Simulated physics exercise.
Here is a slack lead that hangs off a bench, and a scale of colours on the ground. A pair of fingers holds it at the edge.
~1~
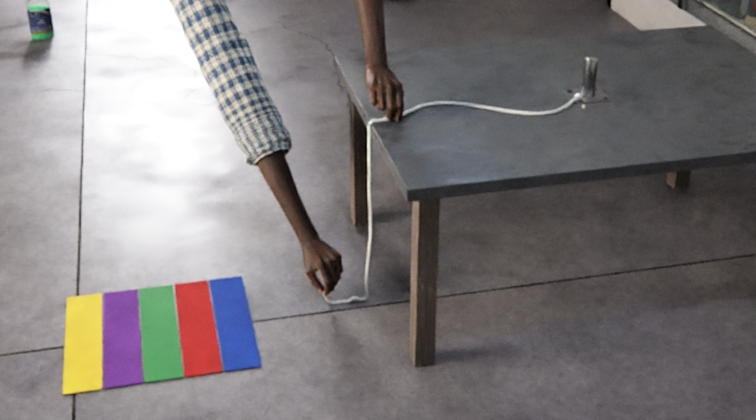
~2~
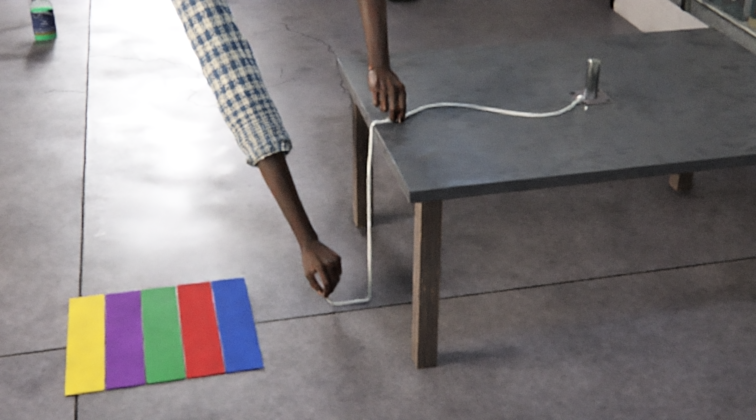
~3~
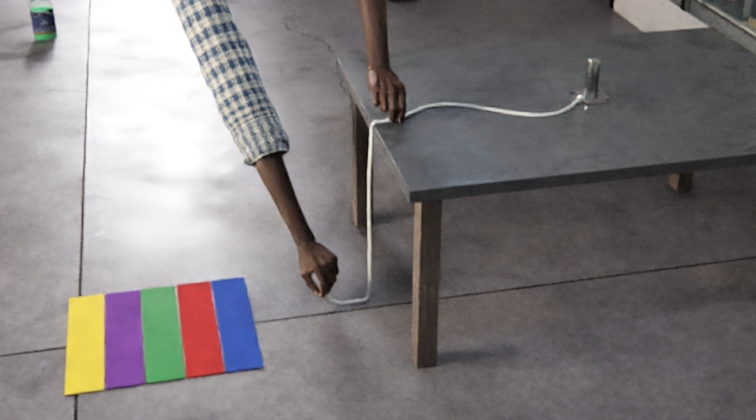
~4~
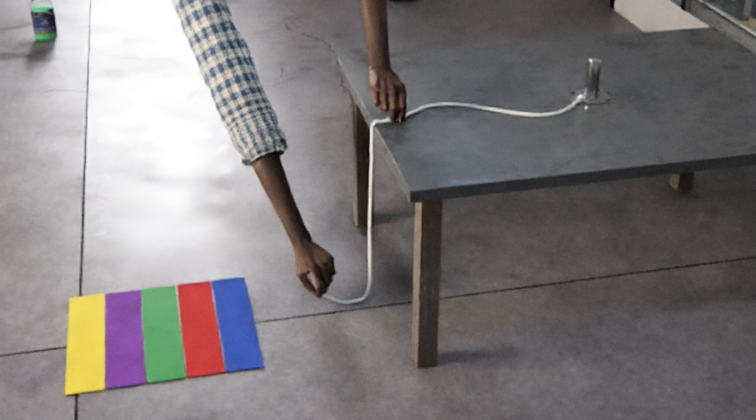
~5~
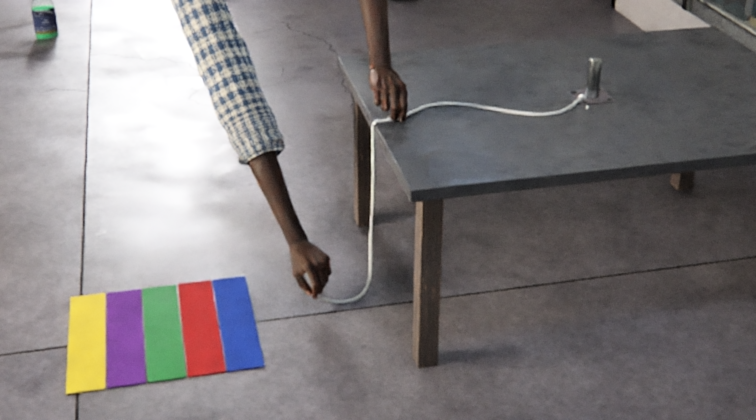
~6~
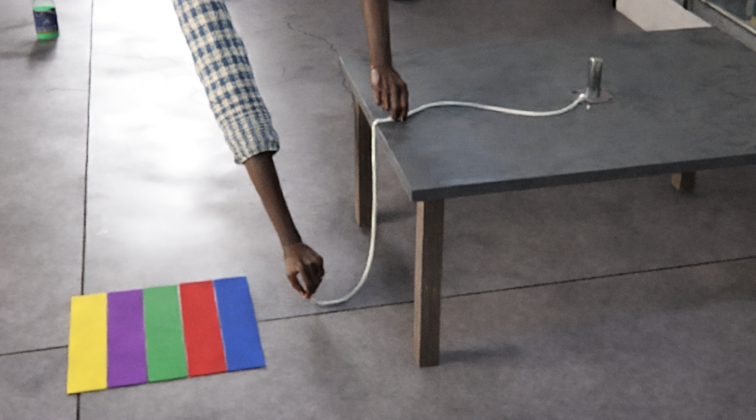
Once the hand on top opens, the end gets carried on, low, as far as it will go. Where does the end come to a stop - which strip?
On the green strip.
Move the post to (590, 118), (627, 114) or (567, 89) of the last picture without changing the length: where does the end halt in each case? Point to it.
In order, the pixels are (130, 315), (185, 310) and (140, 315).
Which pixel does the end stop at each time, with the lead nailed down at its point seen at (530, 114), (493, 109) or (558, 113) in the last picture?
The pixel places are (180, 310), (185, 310) and (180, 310), one per try.
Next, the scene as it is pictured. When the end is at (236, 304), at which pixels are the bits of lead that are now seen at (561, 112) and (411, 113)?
About (538, 100) for the first point; the other lies about (385, 119).
Soon after, end near (236, 304); over blue.
Then, end near (189, 310); over red.
At full stretch, end near (162, 313); over green. It halts on the green strip.
